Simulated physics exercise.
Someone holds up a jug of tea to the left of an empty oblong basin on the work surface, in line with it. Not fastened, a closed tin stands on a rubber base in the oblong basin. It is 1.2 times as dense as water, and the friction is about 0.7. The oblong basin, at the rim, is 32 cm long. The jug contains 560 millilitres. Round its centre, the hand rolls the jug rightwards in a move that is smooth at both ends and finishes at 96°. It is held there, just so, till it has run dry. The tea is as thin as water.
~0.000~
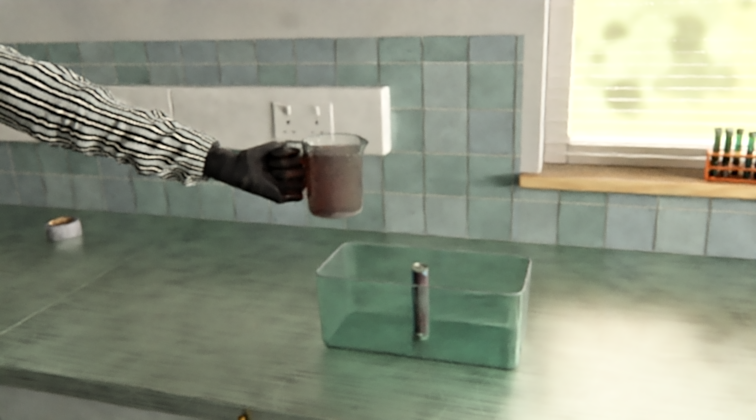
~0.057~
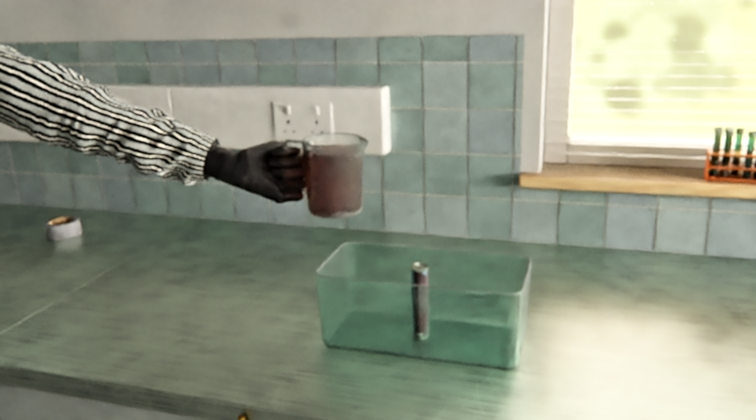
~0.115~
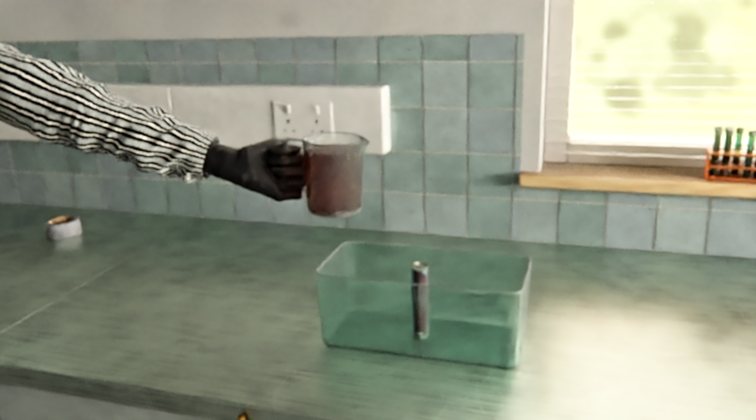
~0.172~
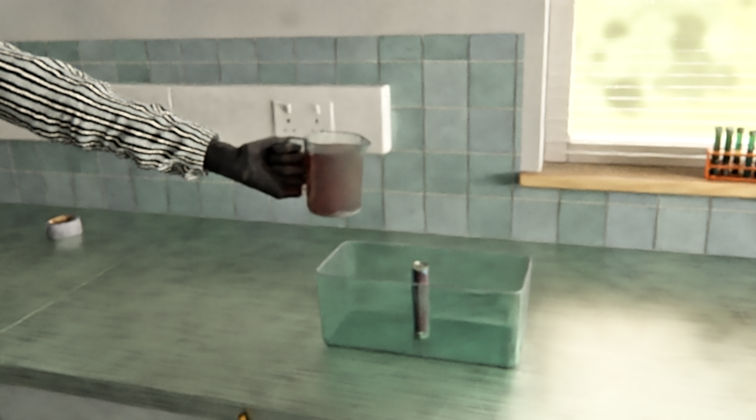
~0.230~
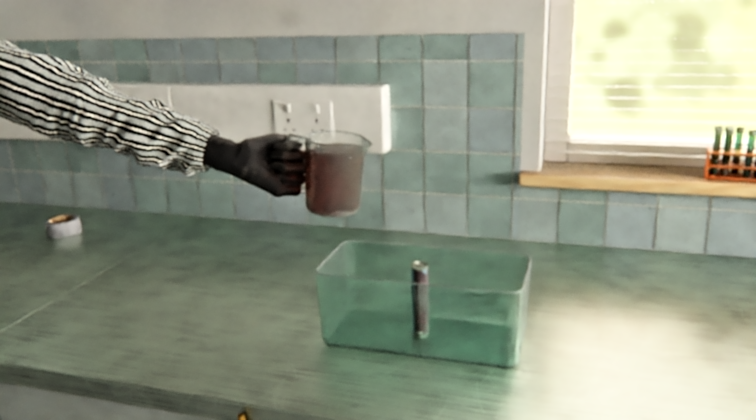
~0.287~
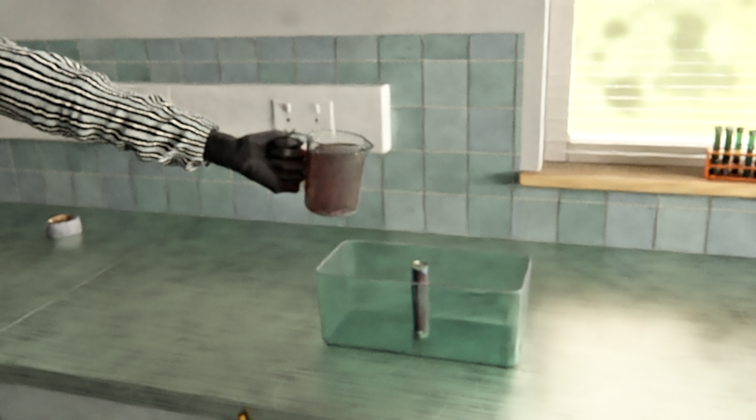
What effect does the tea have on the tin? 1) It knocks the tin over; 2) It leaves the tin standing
Answer: 1.
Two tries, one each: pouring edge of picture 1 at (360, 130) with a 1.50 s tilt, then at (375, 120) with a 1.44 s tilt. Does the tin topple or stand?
Trial 1 - tin tips; trial 2 - tin stays standing.
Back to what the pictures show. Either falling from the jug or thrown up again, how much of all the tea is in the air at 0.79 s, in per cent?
At that moment, about 10 percent.
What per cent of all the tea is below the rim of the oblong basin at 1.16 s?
My estimate is about 36 percent.
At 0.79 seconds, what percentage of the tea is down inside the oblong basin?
The basin holds roughly 2 in a hundred parts at that moment.
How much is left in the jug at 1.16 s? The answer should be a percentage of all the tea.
I reckon near 44 per cent still sits there.
After 0.79 s the tilt is 54° and 88 per cent is still to pour; the tin stands where it began.
After 1.16 s the tilt is 86° and 44 per cent is still to pour; the tin stands where it began.
After 1.55 s the tilt is 96° and 8 per cent is still to pour; the tin leans 13°.
After 1.97 s the tilt is 96° and 1 per cent is still to pour; the tin lies on its side.
In the end the tin lies on its side.
